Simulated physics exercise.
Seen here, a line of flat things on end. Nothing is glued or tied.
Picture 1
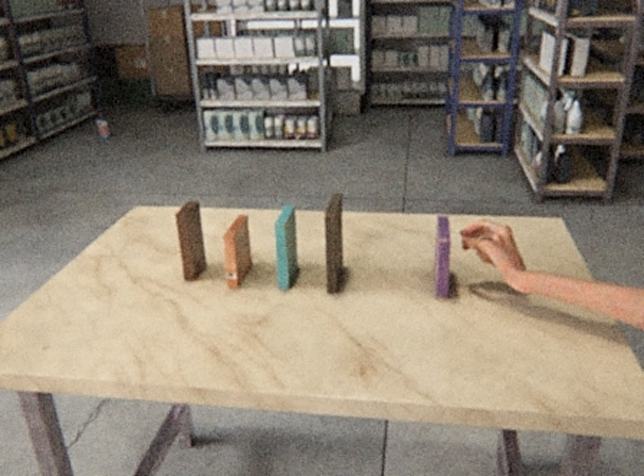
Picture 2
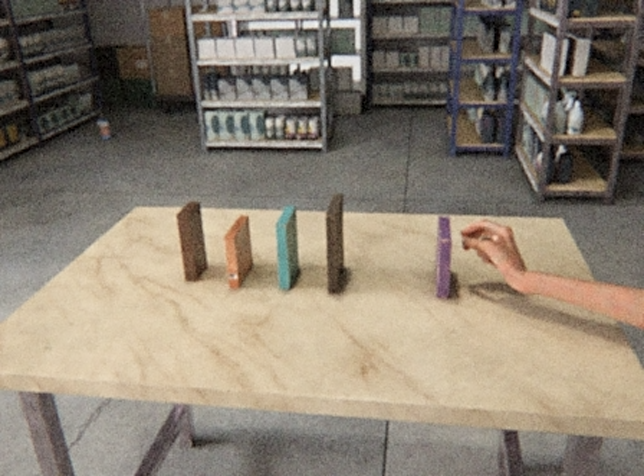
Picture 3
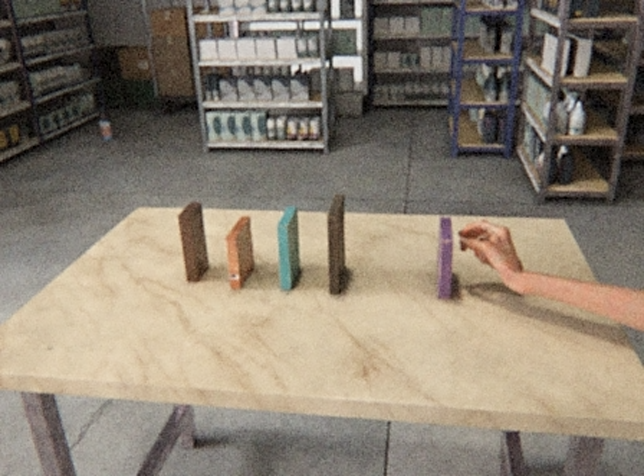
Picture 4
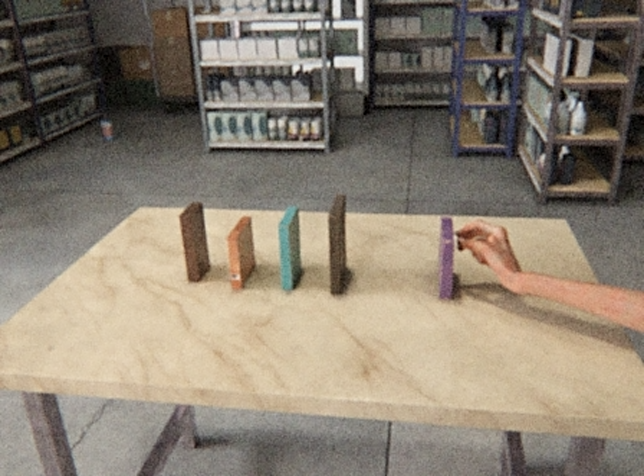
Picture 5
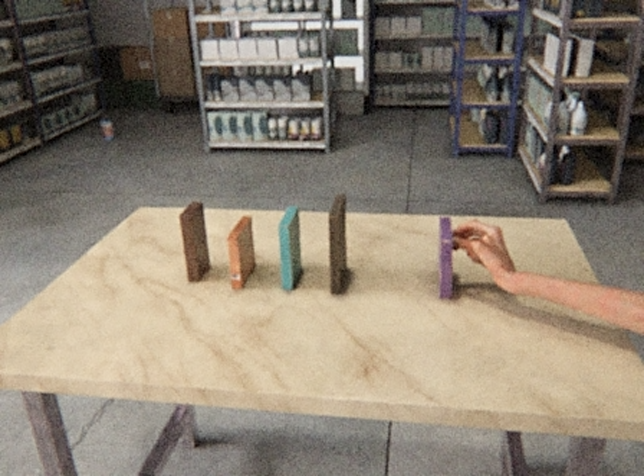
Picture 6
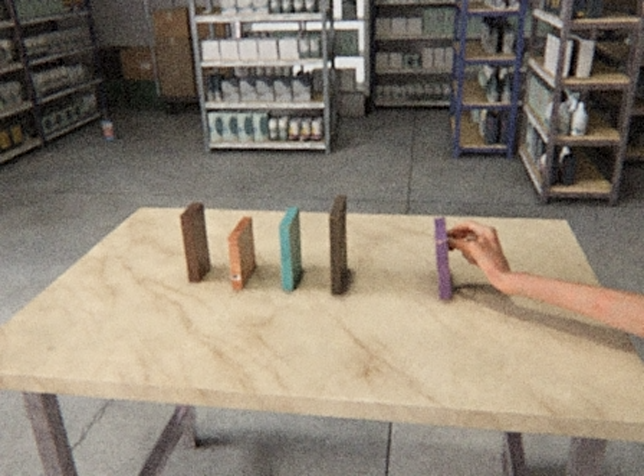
In a storeroom lined with stocked metal shelves, a marble-patterned table is seen from slightly above, in a nearly still view. Five thin upright blocks stand in a row across it: brown, a shorter orange, turquoise and a tall dark one, then, after a wider gap, purple on the right. A hand reaching in from the right edges left to the purple block and tilts it slightly leftward, while the others stay upright.
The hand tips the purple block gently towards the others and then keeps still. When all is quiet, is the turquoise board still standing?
The turquoise board keeps standing.
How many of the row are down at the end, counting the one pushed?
1 of them.
Then, 0.30 s on from there, purple block 56° over.
Then, 0.40 s on from there, purple block 89° over.
In the end, all 3 unmoved. At the end, from the last picture's camera, turquoise board near (291, 248).
